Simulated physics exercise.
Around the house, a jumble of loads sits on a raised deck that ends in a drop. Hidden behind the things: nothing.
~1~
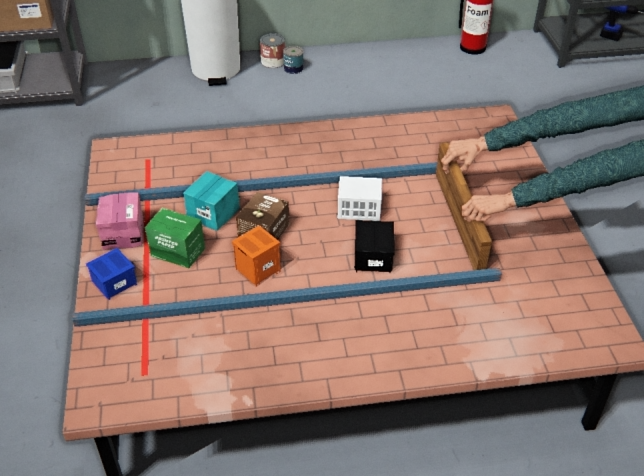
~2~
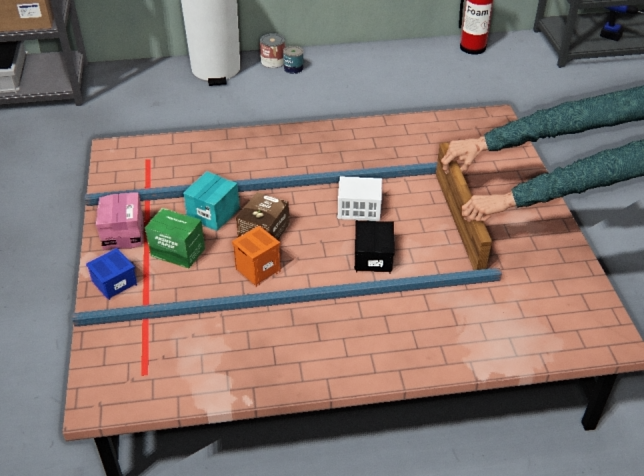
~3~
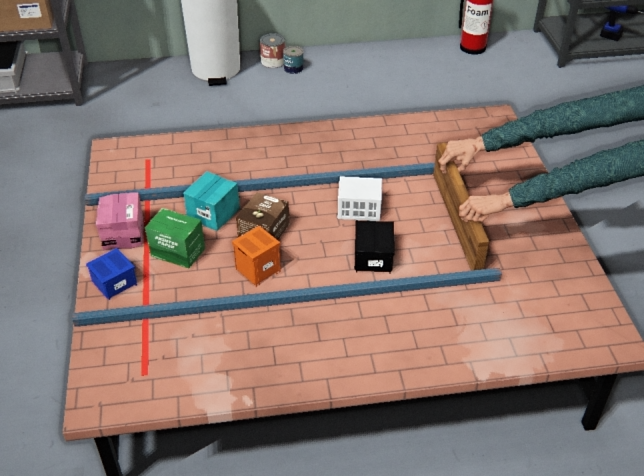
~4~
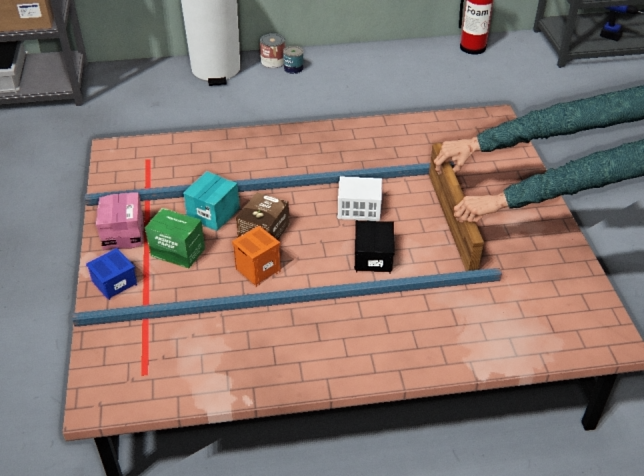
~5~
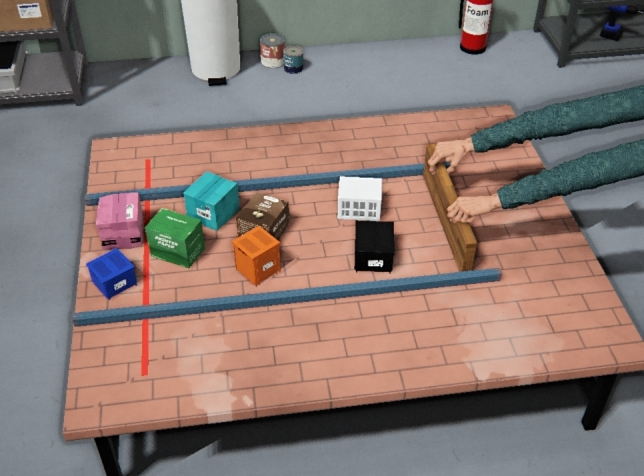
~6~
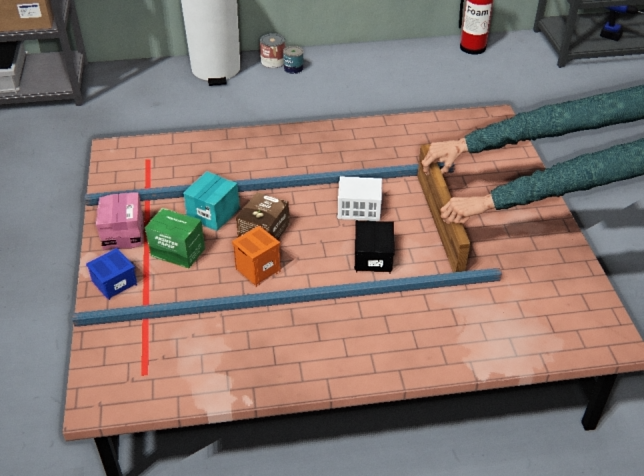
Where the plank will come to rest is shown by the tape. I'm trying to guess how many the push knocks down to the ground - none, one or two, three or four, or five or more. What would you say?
The number sent down is middling, three or four.
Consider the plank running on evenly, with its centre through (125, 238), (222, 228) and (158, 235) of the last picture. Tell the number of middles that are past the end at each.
It comes out as 6, then 0, then 3.
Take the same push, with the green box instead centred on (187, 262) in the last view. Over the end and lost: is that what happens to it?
Observed: The green box does not remain.
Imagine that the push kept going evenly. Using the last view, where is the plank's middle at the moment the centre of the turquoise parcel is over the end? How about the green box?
Roughly at (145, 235) and roughly at (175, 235).
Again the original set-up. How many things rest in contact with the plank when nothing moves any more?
It touches 2.
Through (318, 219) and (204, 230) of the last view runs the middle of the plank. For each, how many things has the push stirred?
I get 3 at the one place and 8 at the other.
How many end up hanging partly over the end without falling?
That adds up to 3.
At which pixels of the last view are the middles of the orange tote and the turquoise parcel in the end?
The first one ends at (85, 275), the second at (82, 211).
A little later, none off yet; blue tote at rest near (112, 274); pink parcel at rest near (121, 221); green box at rest near (176, 238).
When it is over, the number that fall off is three or four; down, green box, pink parcel and blue tote.
